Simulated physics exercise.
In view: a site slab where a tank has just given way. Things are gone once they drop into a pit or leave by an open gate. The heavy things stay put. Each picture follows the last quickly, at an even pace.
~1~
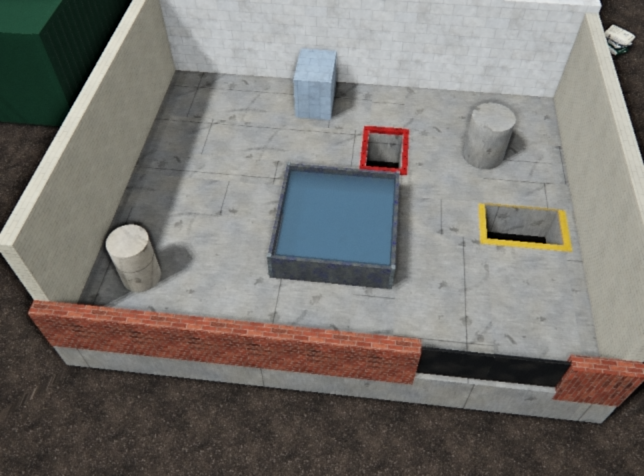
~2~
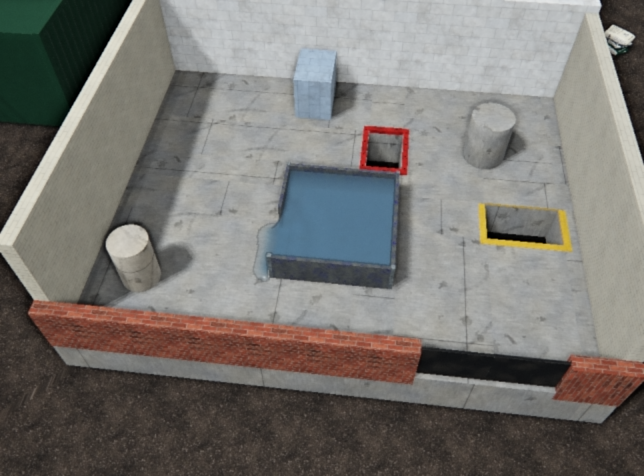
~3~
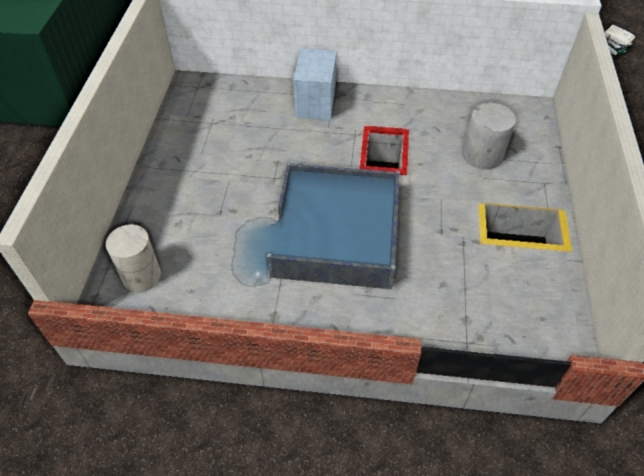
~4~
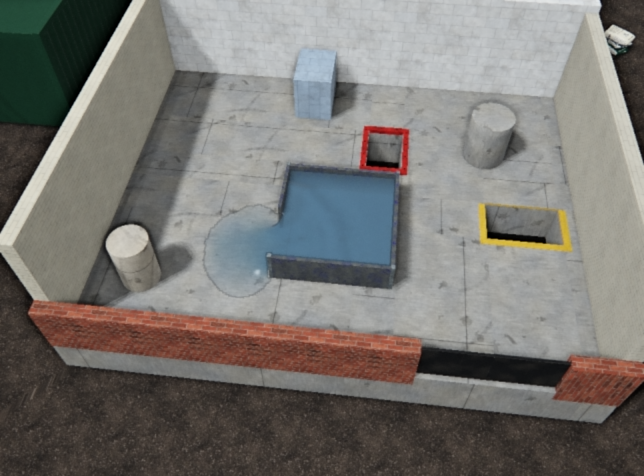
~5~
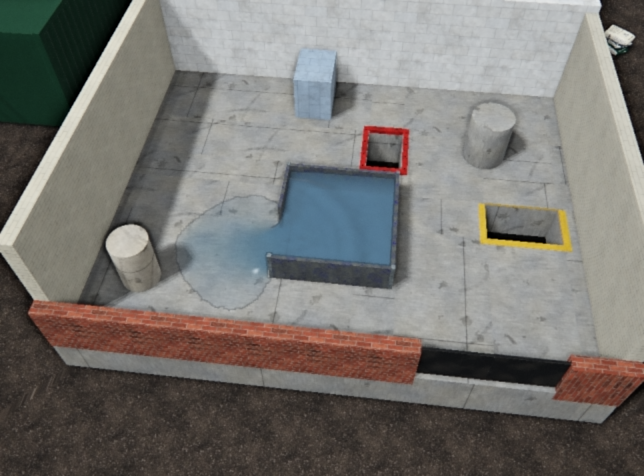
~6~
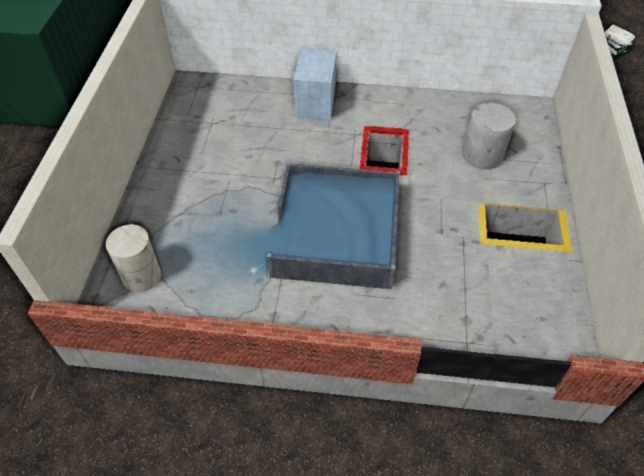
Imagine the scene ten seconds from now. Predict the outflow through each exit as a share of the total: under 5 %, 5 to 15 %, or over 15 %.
In the end gate: Short of a twentieth, red pit: Short of a twentieth, yellow pit: Short of a twentieth.
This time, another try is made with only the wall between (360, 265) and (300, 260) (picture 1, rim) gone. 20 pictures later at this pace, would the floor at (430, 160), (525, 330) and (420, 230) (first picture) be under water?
Well, the first is missed by the spill, the next hit by the spill, the last missed by the spill.
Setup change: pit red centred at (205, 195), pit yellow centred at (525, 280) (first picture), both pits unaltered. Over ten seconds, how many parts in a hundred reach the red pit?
Out of every hundred parts, the red pit gets 6.
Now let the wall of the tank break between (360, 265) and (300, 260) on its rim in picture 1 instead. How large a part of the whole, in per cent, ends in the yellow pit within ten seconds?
That would be yellow at 15 percent.
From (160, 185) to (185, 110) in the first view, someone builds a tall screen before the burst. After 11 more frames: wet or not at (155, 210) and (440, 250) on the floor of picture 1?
First spot swamped; second spot not reached.
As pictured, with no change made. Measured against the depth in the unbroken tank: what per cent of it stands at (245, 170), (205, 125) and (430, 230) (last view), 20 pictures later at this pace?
Taking the places in turn, I get roughly 0, 6 and 0 percent.
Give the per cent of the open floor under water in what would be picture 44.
About 50 per cent.
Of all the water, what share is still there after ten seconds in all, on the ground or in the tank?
100 per cent.
A moment on, water covers 15 % of the floor; the gate 0 %, the red pit 0 %, the yellow pit 0 %.
Next, water covers 20 % of the floor; the gate 0 %, the red pit 0 %, the yellow pit 0 %.
Then, water covers 25 % of the floor; the gate 0 %, the red pit 0 %, the yellow pit 0 %.
Later, water covers 50 % of the floor; the gate 0 %, the red pit 0 %, the yellow pit 0 %.
In the end, water covers 65 % of the floor; the gate 0 %, the red pit 0 %, the yellow pit 0 %.
